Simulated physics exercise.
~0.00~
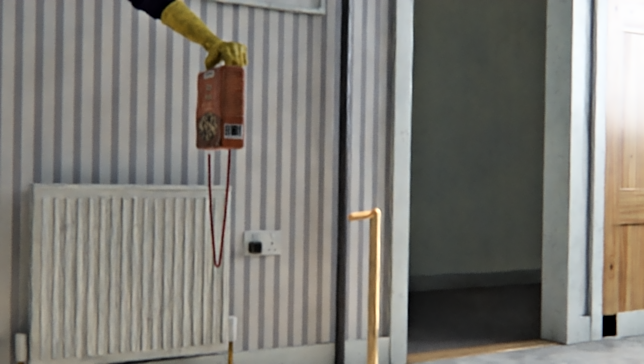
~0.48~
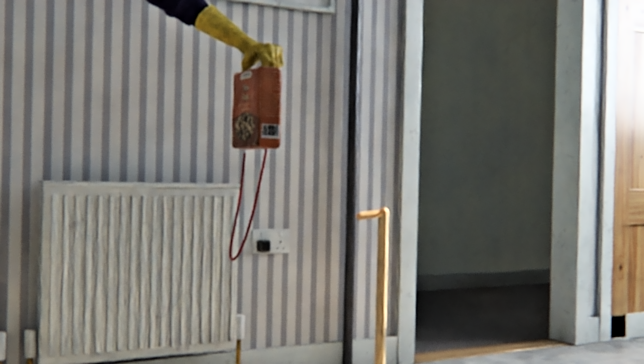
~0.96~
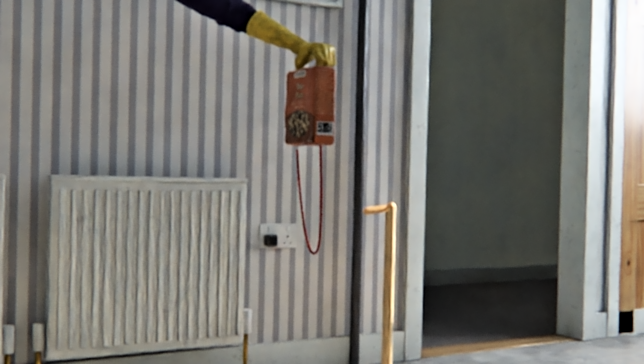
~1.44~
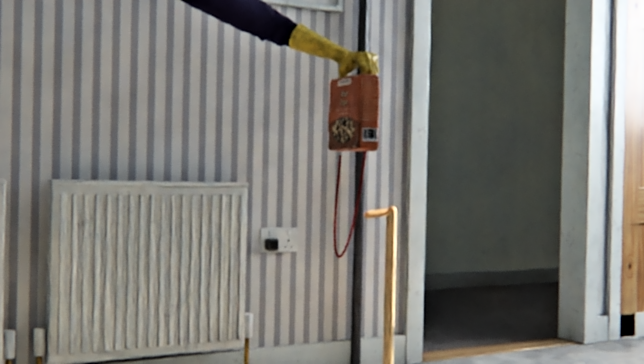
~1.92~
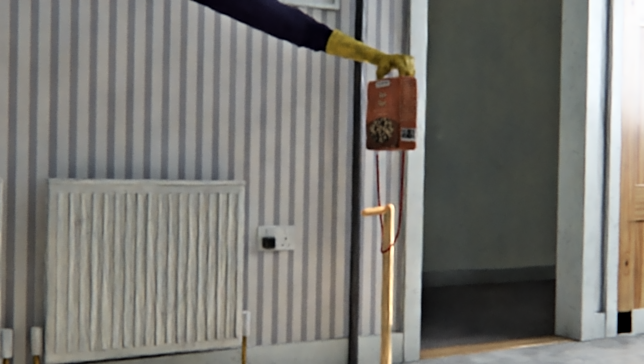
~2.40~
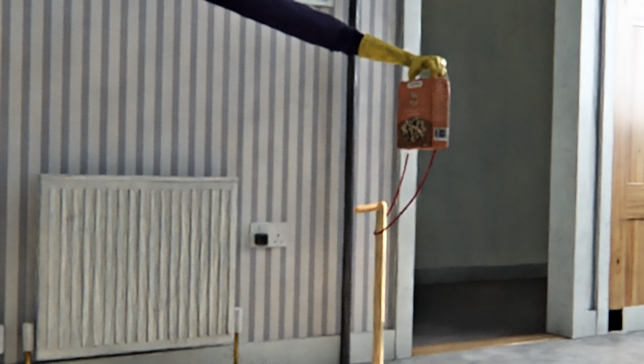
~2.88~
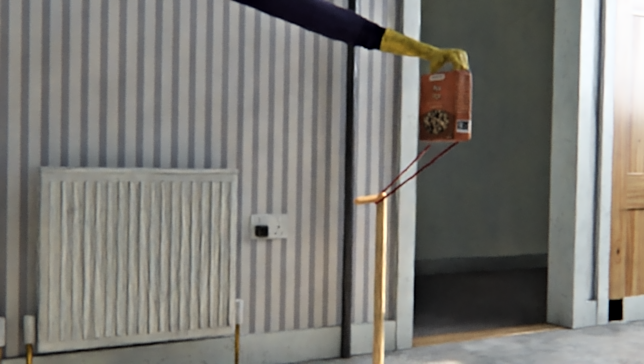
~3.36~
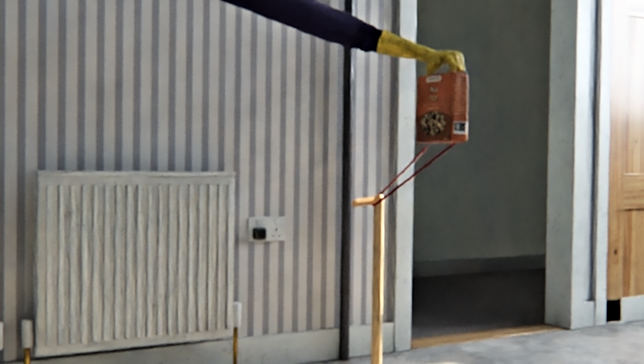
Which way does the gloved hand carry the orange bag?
The hand carries the orange bag to the right, from above the radiator side of the wall to beyond the post.
